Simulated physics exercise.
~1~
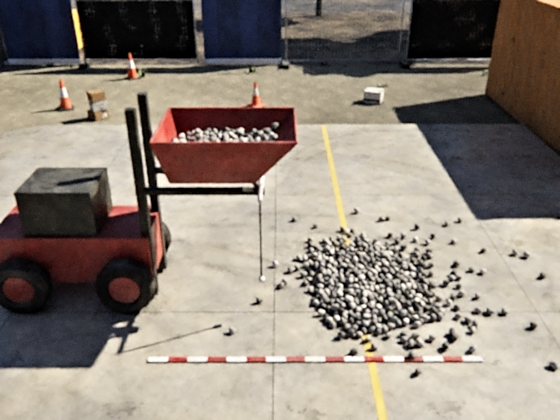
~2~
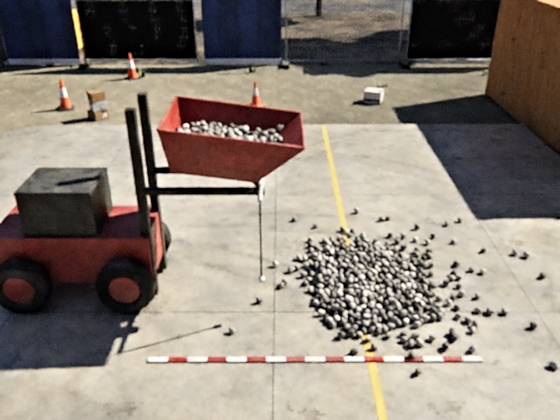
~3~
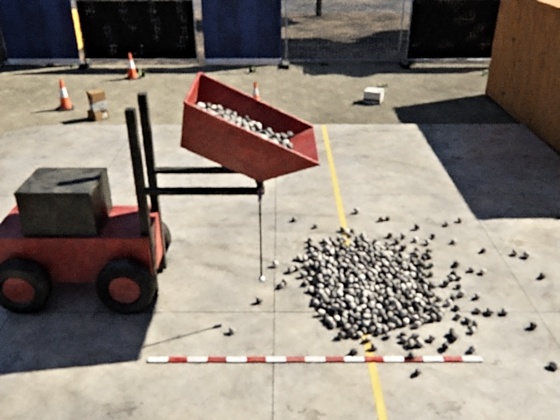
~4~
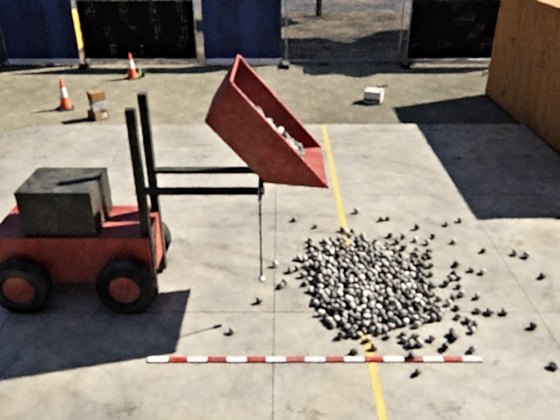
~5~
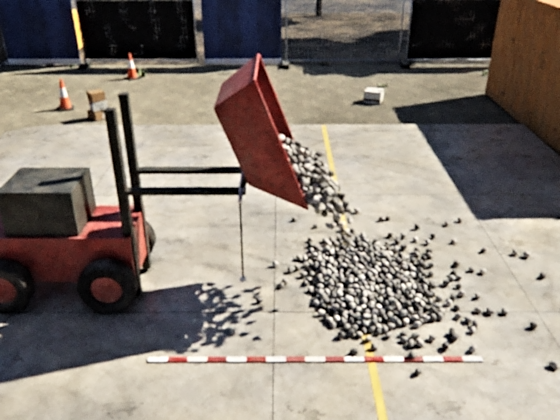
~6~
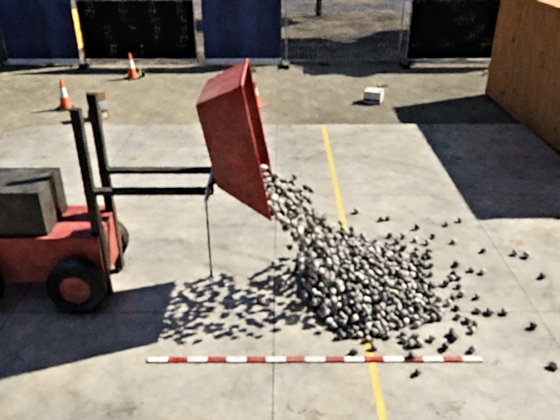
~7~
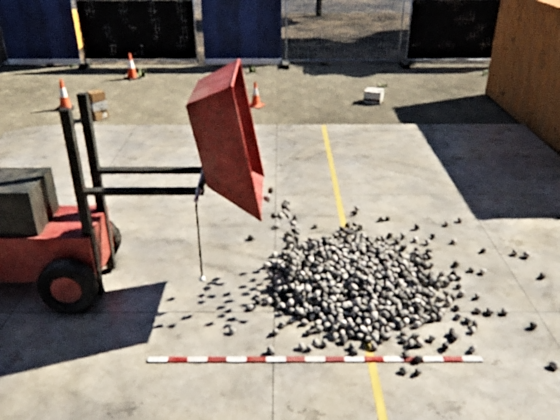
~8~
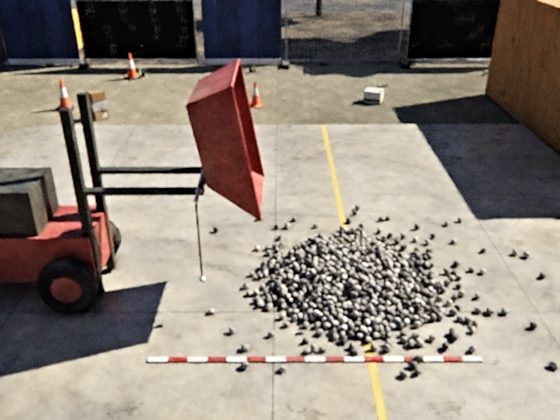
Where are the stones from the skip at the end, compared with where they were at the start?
At the start they sit in the raised red skip, and at the end they lie lower down and further right, on the ground with the other stones.
